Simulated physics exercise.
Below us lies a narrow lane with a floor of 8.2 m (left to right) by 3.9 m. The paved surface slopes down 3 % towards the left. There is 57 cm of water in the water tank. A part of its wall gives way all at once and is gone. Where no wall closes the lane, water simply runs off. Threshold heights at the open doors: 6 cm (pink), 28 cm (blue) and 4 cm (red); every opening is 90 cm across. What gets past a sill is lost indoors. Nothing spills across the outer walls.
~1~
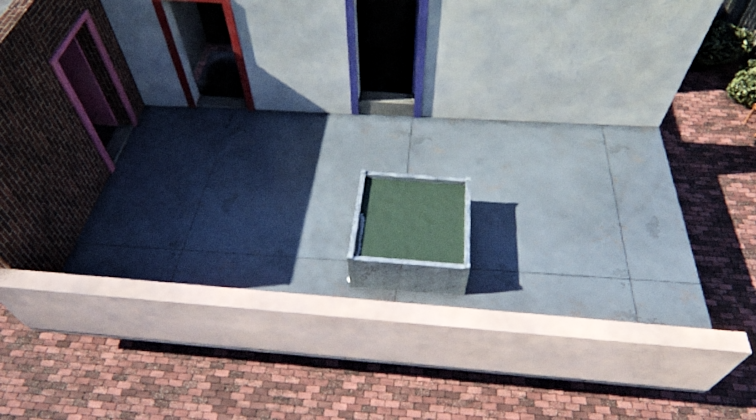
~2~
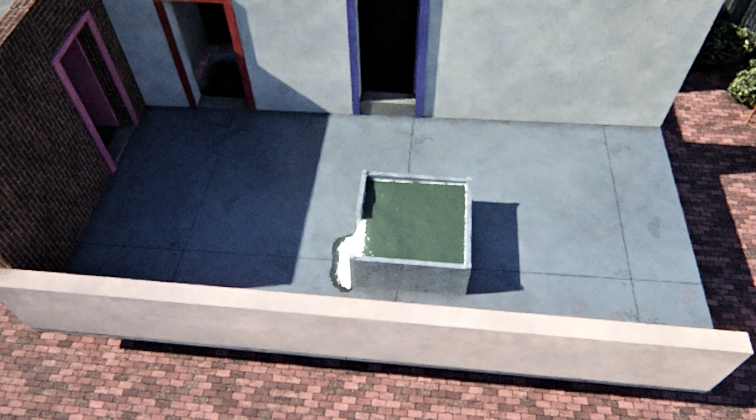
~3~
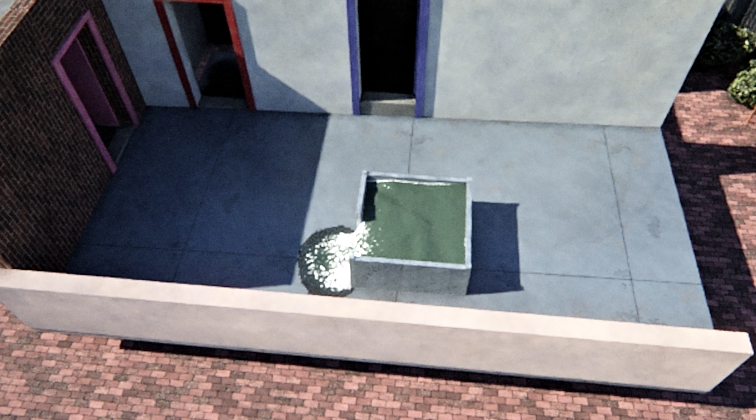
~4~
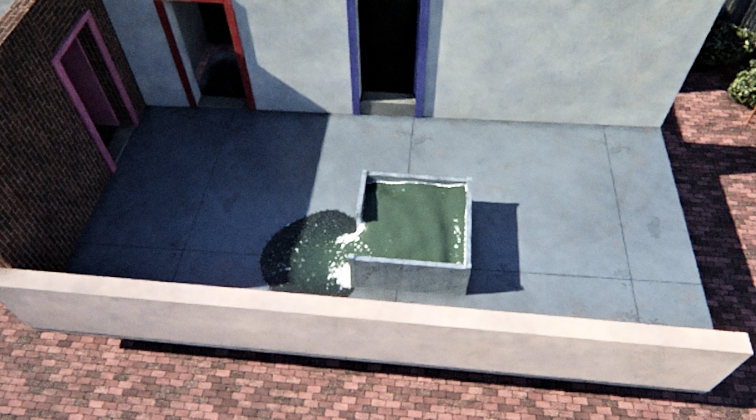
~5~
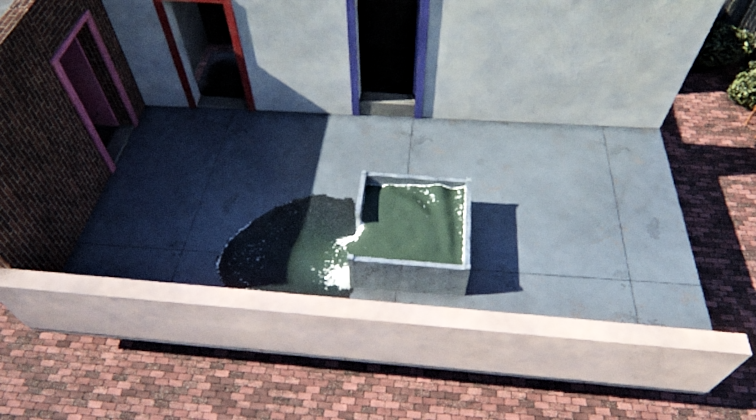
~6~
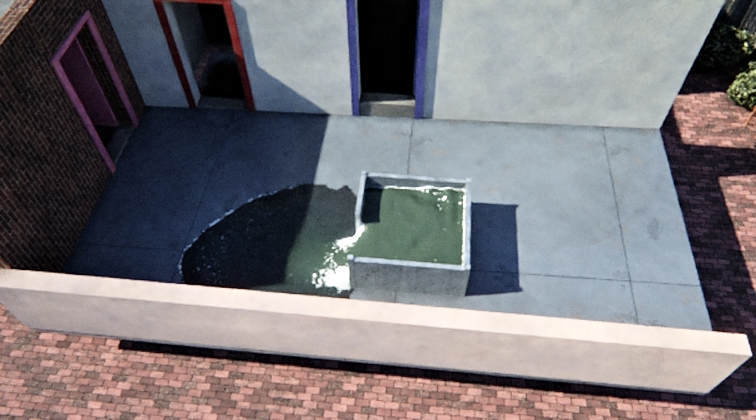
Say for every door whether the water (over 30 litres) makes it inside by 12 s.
Within that time: At the pink door it exceeds the limit; at the blue door it stays under the limit; at the red door it goes over the limit.
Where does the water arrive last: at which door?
Last comes the blue one.
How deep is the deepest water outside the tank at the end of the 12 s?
Roughly 12 cm.
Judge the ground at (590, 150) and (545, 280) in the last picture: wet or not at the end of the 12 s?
In that order: Dry, still dry.
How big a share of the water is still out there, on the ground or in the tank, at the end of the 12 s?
Roughly 84 in a hundred.
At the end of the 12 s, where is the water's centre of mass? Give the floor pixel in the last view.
Around (214, 198).
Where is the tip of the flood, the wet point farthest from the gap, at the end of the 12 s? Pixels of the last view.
Near (146, 108).
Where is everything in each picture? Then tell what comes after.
In the first frame, the water tank at (412, 220) is whole and still, 57 cm deep.
In the second frame, water pours out at (359, 252) and has run 0.4 m, to (342, 243); deepest outside 28 cm, 57 cm at the water tank's back.
In the third frame, the front is at (311, 244), 0.7 m from the gap at (359, 254); 0.6 m2 of floor is under water; 56 cm left at the back of the water tank.
In the fourth frame, water pours out at (359, 254) and has run 1.2 m, to (271, 249); deepest outside 32 cm, 52 cm at the water tank's back.
In the fifth frame, water pours out at (358, 255) and has run 1.8 m, to (225, 269); deepest outside 33 cm, 48 cm at the water tank's back.
In the sixth frame, water pours out at (358, 255) and has run 2.3 m, to (188, 263); deepest outside 34 cm, 47 cm at the water tank's back.
A moment later water covers 25 % of the floor and is deepest (24 cm) near (341, 266); pink door not reached, blue door not reached, red door not reached.
Soon after water covers 35 % of the floor and is deepest (33 cm) near (53, 292); pink door 7 cm at the sill, 0 L in, blue door not reached, red door not reached.
Next water covers 35 % of the floor and is deepest (20 cm) near (47, 304); pink door 10 cm at the sill, 14 L in, blue door not reached, red door 2 cm at the sill, 0 L in.
Later on water covers 50 % of the floor and is deepest (16 cm) near (142, 115); pink door 12 cm at the sill, 62 L in, blue door 2 cm at the sill, 0 L in, red door 8 cm at the sill, 45 L in.
At the end water covers 55 % of the floor and is deepest (12 cm) near (47, 304); pink door 9 cm at the sill, 108 L in, blue door 2 cm at the sill, 0 L in, red door 6 cm at the sill, 64 L in.
